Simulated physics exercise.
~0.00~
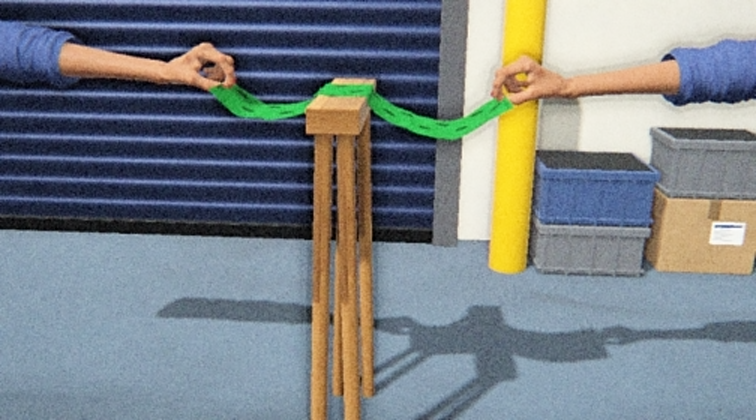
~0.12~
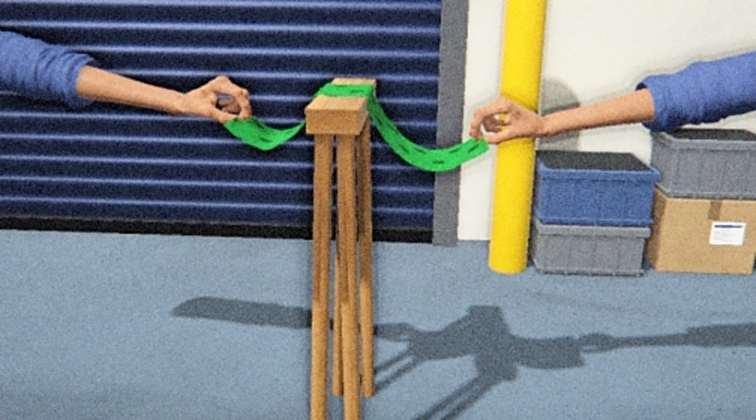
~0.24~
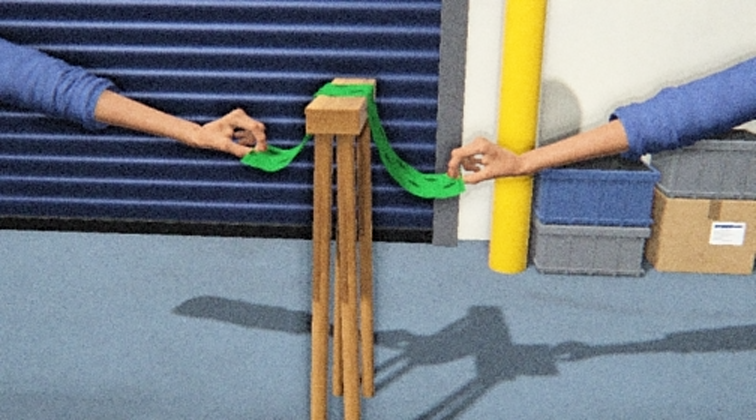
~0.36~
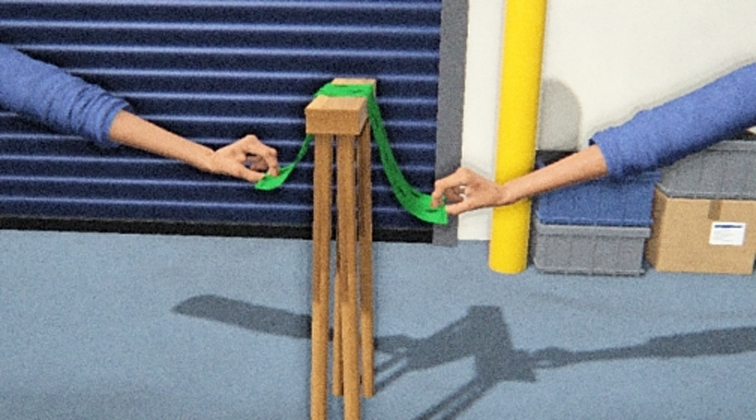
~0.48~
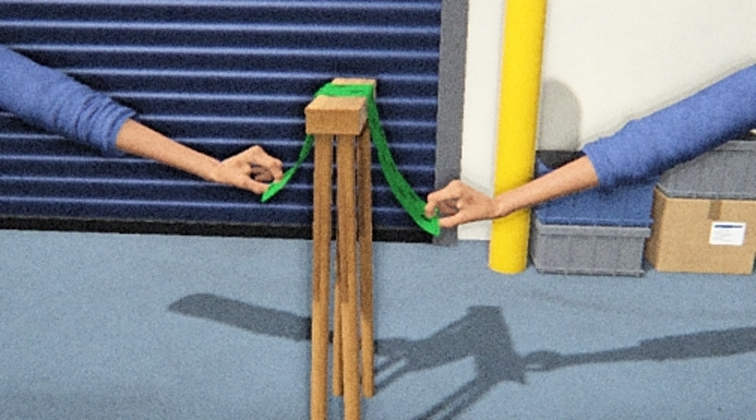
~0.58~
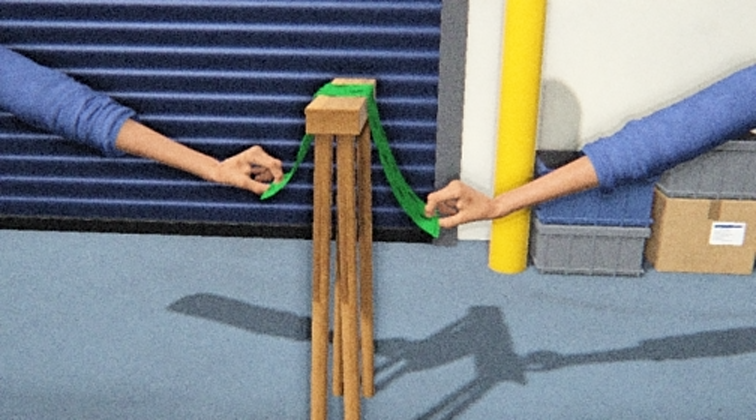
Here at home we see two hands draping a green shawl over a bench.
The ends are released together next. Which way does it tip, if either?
I expect it will not budge.
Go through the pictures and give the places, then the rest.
In the first frame, left end (213, 94); right end (508, 111); top of the bench (332, 114).
In the second frame, left end (229, 130); right end (485, 153).
In the third frame, left end (247, 164); right end (460, 194); top of the bench (332, 114).
In the fourth frame, left end (261, 189); right end (441, 223).
In the fifth frame, left end (268, 198); right end (433, 234).
In the sixth frame, left end (267, 197); right end (432, 235); both sides about alike.
Around 1.20 s, shawl hanging on both sides, left end near (336, 206), right end near (332, 235).
Around 1.94 s, shawl hanging on both sides, left end near (334, 207), right end near (350, 240).
Finally, shawl hanging on both sides, left end near (328, 207), right end near (377, 242). The green shawl keeps its place.
